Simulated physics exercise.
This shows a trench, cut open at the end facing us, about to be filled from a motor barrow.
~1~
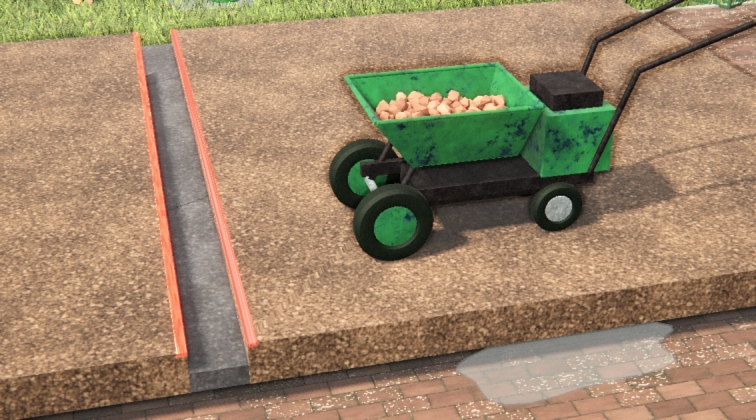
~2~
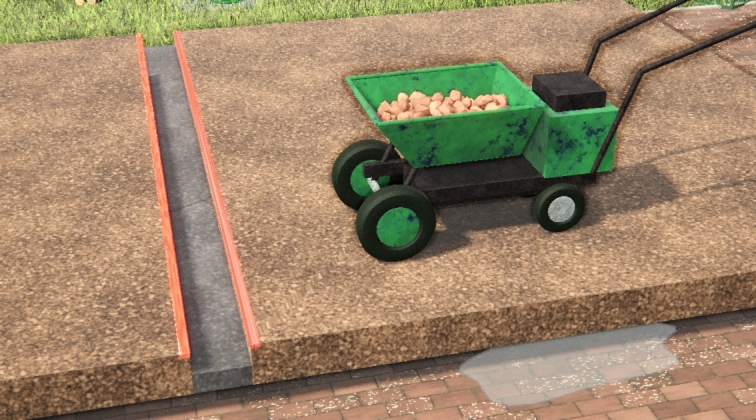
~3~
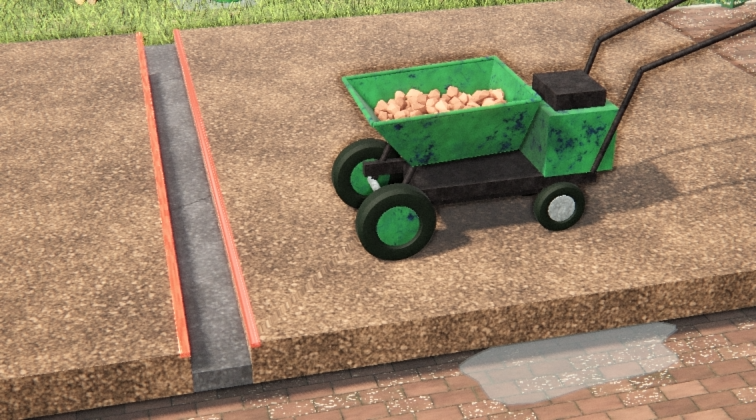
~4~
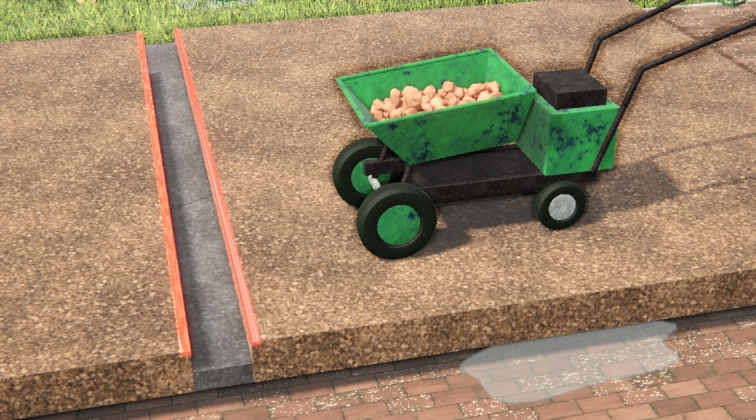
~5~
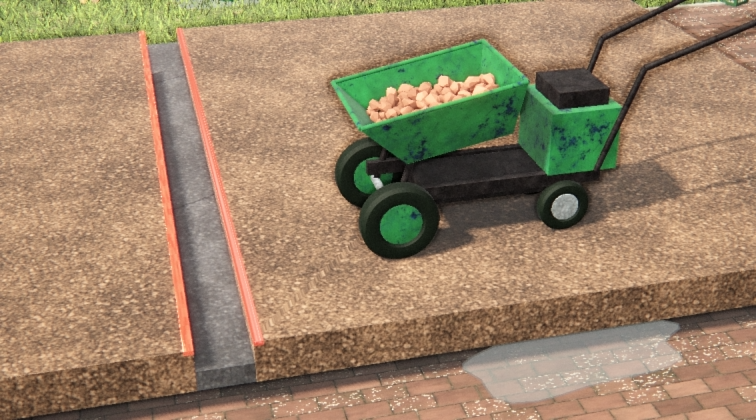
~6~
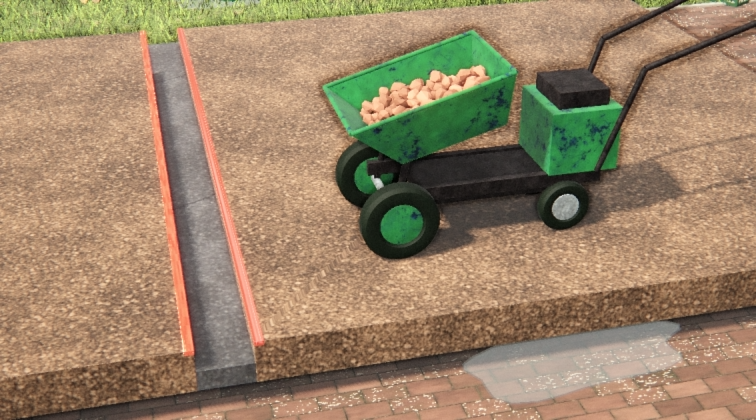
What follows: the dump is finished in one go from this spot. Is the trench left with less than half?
No: The portion in the trench is the greater one.
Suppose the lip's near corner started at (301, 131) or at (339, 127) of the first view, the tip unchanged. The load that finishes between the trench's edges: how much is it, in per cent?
Position 1 near 50 %, position 2 near 80 %.
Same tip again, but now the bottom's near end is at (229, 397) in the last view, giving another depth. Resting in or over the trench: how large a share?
It works out to some 70 percent.
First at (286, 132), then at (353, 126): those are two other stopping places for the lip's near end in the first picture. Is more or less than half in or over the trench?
First: A minority of it. Second: The bulk of it.
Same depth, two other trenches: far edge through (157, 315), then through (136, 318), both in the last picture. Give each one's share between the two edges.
First one: 60 per cent; second one: 70 per cent.
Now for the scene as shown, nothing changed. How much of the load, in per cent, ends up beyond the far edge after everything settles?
About 0 %.
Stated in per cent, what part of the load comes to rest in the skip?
Estimate: 0 %, roughly.
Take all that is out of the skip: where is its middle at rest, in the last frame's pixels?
The centre ends up roughly at (218, 251).
Soon after the last picture, skip tipped steeply; all in the skip.
A little later, skip tipped right over; about two thirds in the skip; about a quarter short of the trench; a stray few in or heaped over the trench; a stray few falling.
Later still, skip tipped right over; a stray few in the skip; about a third short of the trench; about two thirds in or heaped over the trench; a stray few beyond it.
At rest, skip tipped right over; about a third short of the trench; about two thirds in or heaped over the trench; a stray few beyond it.
